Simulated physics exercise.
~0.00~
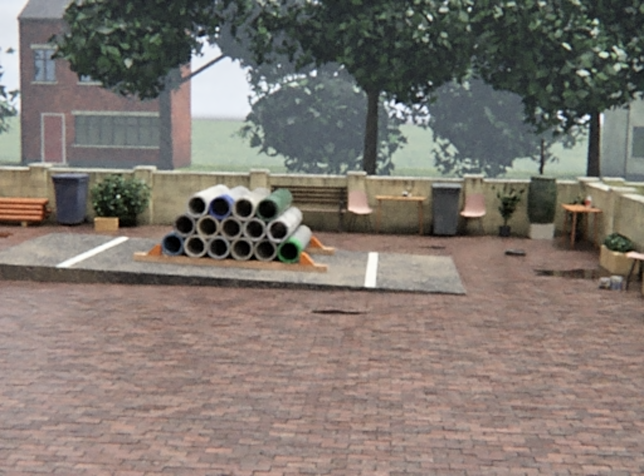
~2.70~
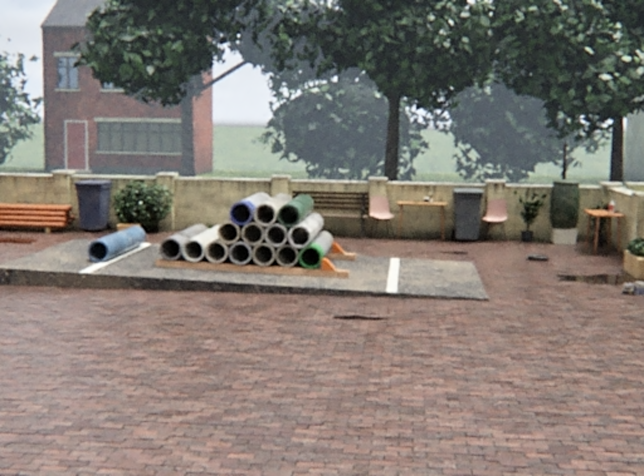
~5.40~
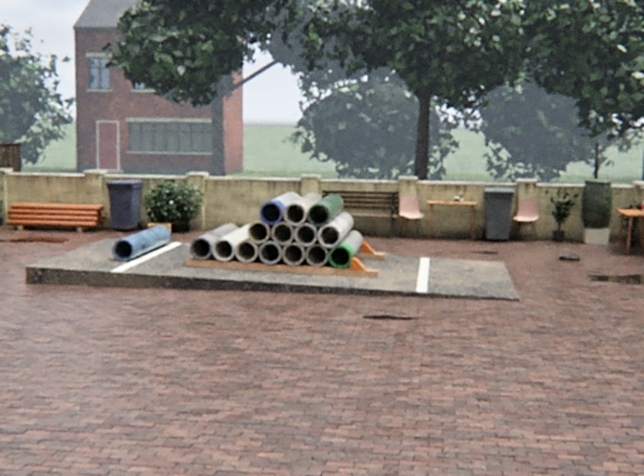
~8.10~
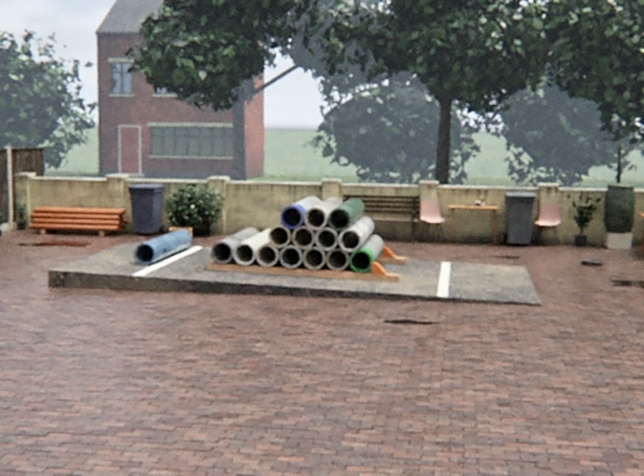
In a brick-paved yard, stacked pipes slump left and one rolls off, resting over a line.
